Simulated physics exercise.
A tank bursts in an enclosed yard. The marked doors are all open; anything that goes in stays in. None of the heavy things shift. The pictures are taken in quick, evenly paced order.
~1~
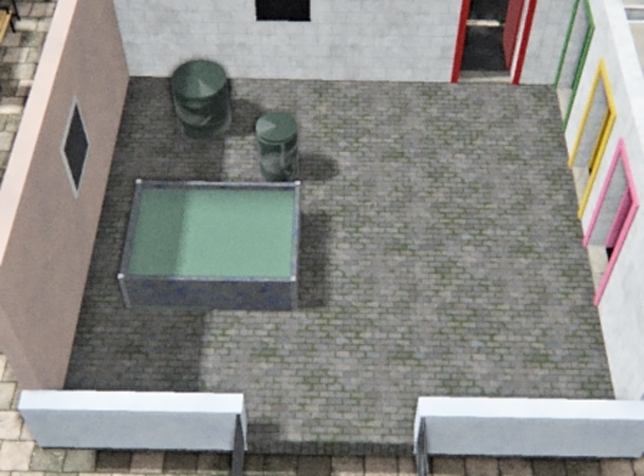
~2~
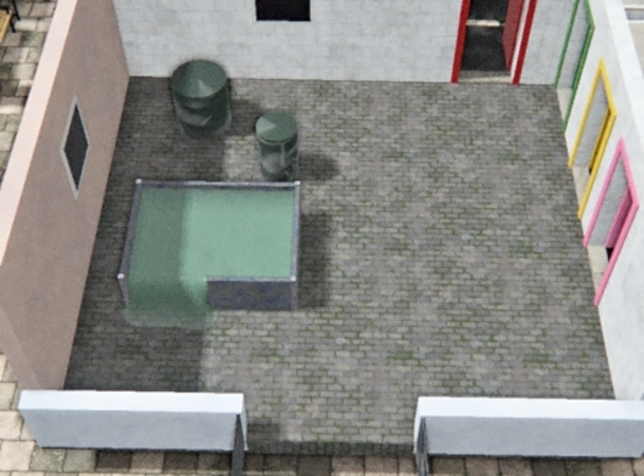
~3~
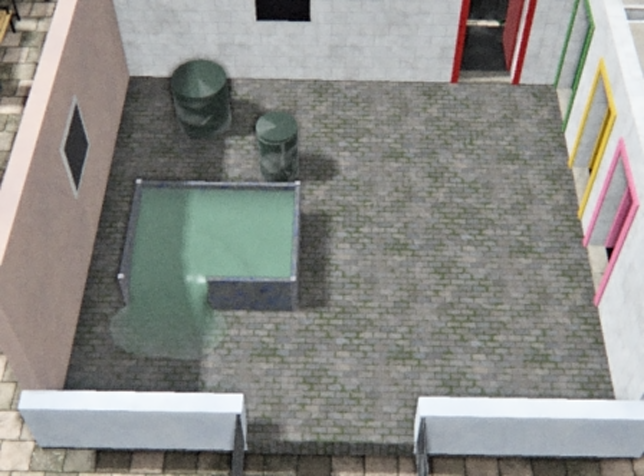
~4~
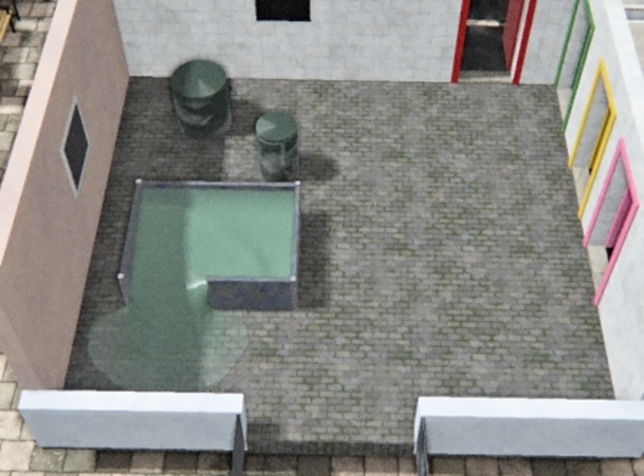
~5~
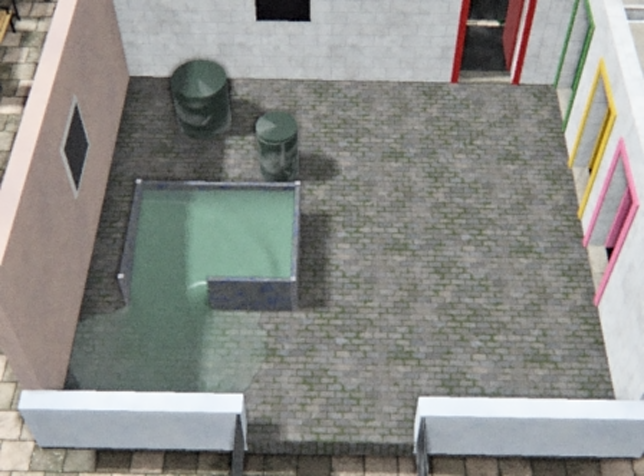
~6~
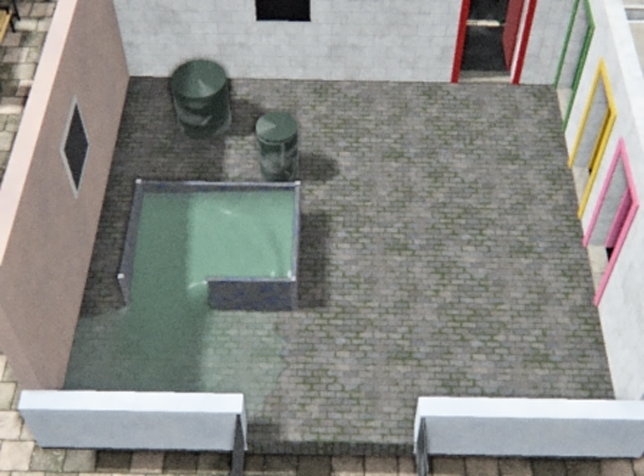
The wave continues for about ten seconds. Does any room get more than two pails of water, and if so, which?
One by one: The pink door gets two buckets or less inside; the red door gets two buckets or less inside; the yellow door gets two buckets or less inside; the green door gets two buckets or less inside.
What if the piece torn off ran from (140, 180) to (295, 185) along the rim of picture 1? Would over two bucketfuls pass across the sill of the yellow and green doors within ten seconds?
Against the threshold, yellow beats it and green beats it.
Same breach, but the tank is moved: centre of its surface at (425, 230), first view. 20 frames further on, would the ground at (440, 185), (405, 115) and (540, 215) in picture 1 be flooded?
Spared, spared, spared.
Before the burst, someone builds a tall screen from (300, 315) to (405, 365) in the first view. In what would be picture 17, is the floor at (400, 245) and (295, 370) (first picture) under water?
Not wet, soaked.
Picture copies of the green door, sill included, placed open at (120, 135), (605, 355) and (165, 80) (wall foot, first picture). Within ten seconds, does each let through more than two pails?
Each in turn, the new doors: Remains within bounds, breaks the limit, breaks the limit.
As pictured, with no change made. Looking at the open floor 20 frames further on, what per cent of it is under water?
I'd guess some 40 per cent.
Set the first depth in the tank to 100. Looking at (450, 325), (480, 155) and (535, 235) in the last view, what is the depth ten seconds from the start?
Roughly 4, 8 and 10 per cent, in turn.
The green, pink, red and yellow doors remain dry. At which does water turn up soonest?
My answer: The pink one.
A moment on, water covers 10 % of the floor; the pink door not reached, the red door not reached, the yellow door not reached, the green door not reached.
Next, water covers 20 % of the floor; the pink door not reached, the red door not reached, the yellow door not reached, the green door not reached.
Then, water covers 40 % of the floor; the pink door not reached, the red door not reached, the yellow door not reached, the green door not reached.
Later, water covers 65 % of the floor; the pink door under two buckets in, the red door not reached, the yellow door wet at the sill, nothing in, the green door not reached.
In the end, water covers 85 % of the floor; the pink door under two buckets in, the red door under two buckets in, the yellow door wet at the sill, nothing in, the green door under two buckets in.
